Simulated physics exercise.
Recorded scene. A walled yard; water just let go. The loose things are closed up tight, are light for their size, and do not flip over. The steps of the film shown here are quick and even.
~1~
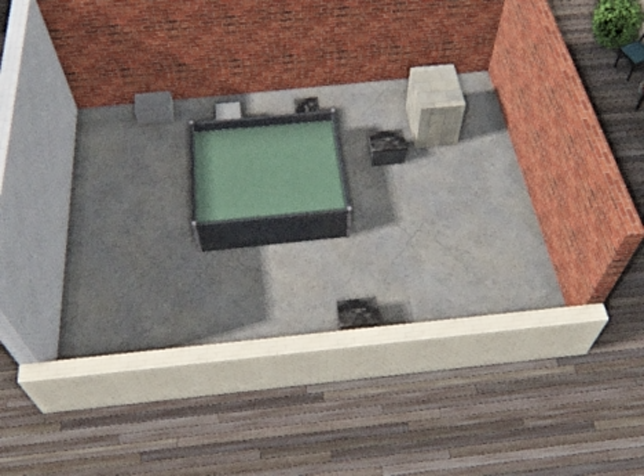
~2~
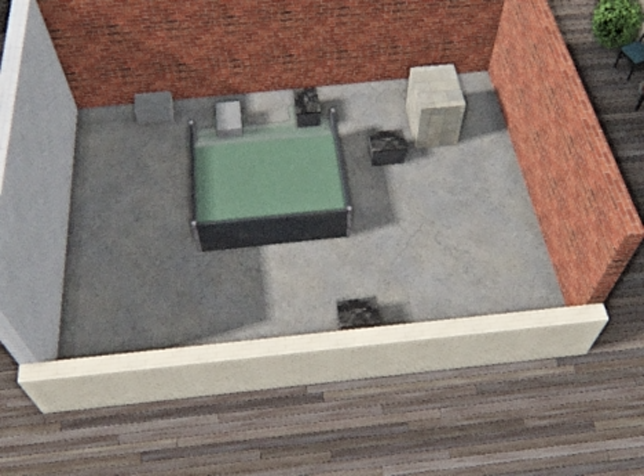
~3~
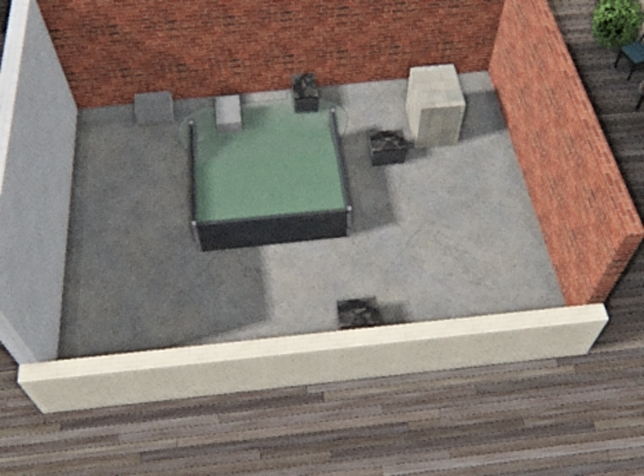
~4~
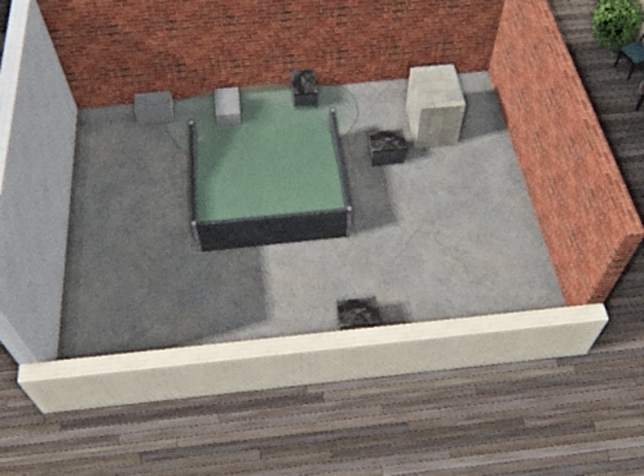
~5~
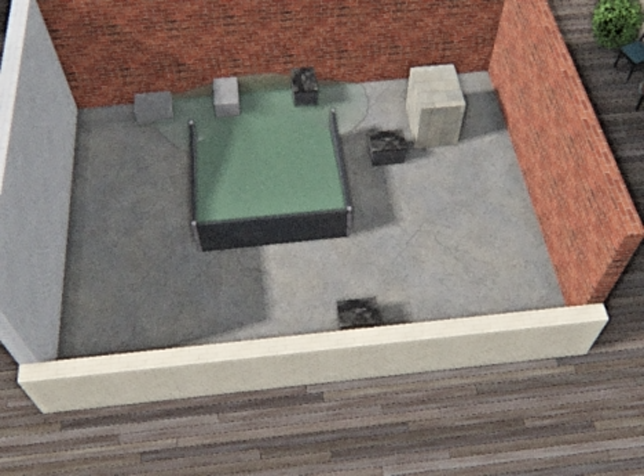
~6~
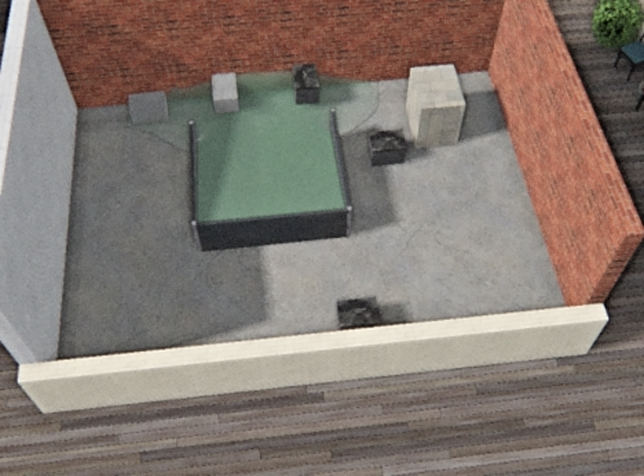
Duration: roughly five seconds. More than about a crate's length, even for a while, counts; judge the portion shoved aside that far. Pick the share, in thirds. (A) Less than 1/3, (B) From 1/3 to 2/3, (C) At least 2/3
C, at least 2/3.
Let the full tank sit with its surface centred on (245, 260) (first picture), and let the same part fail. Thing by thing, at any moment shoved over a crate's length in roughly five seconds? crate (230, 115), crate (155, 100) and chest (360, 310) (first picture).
First displaced far, then displaced far, then never went far.
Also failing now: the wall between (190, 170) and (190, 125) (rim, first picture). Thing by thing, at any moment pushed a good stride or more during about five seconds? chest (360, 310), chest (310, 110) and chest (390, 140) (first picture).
Here's my take, in sequence: Fails to go that far, dislodged that far, and fails to go that far.
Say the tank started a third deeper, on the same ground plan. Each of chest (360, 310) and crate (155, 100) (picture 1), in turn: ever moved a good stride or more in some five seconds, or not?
The first comes out not the full distance, the second carried that far.
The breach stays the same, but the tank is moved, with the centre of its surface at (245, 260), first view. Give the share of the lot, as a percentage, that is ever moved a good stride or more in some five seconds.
My answer would be about 80 in a hundred.
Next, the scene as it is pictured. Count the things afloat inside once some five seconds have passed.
The figure is 3.
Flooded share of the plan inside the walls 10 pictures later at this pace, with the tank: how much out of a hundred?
My figure is about 40 percent.
A moment on, 2 of 5 are well off their spots; 2 afloat.
Next, 3 of 5 are well off their spots; 3 afloat.
Later, 4 of 5 are well off their spots; 2 afloat.
In the end, 4 of 5 are well off their spots, and 4 have been at some point; 3 afloat.
